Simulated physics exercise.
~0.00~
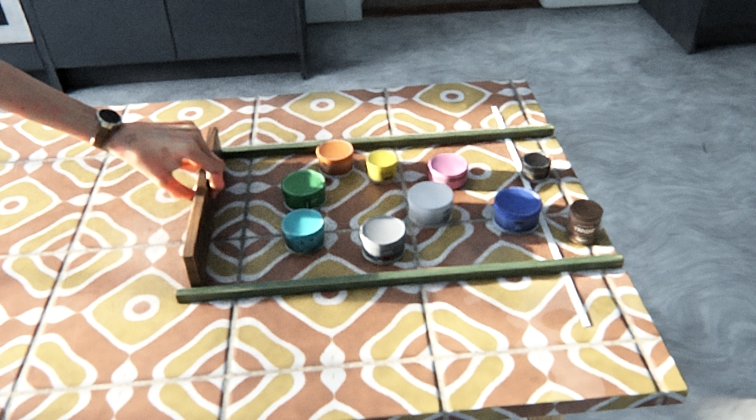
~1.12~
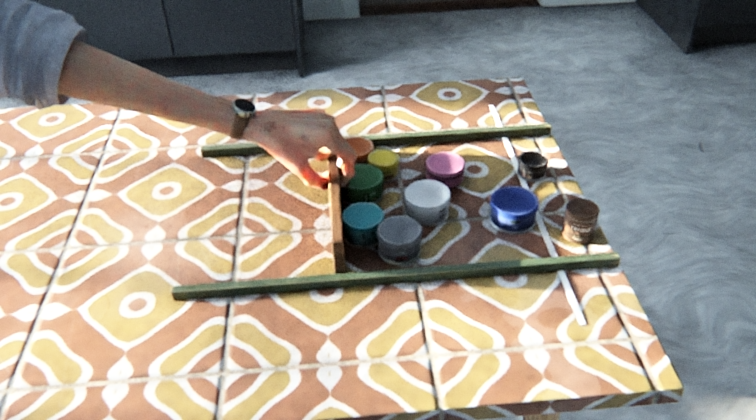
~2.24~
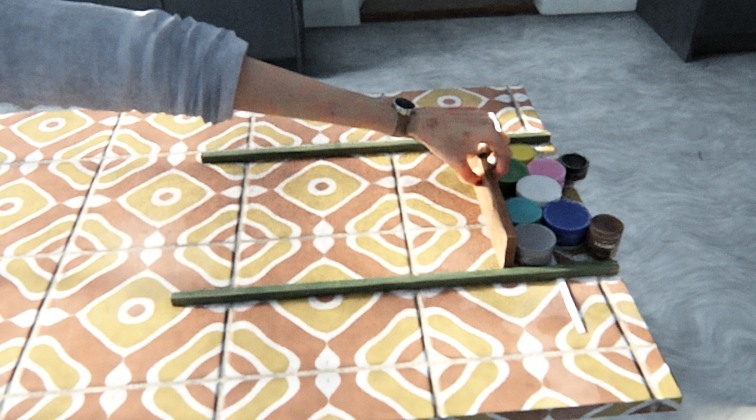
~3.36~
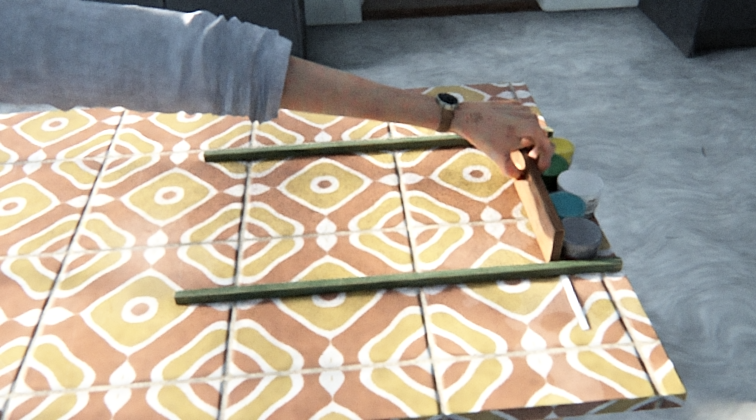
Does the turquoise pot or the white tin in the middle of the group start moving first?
The turquoise pot starts moving first, as the board comes across. The white tin in the middle stays put at that point and only shifts later.
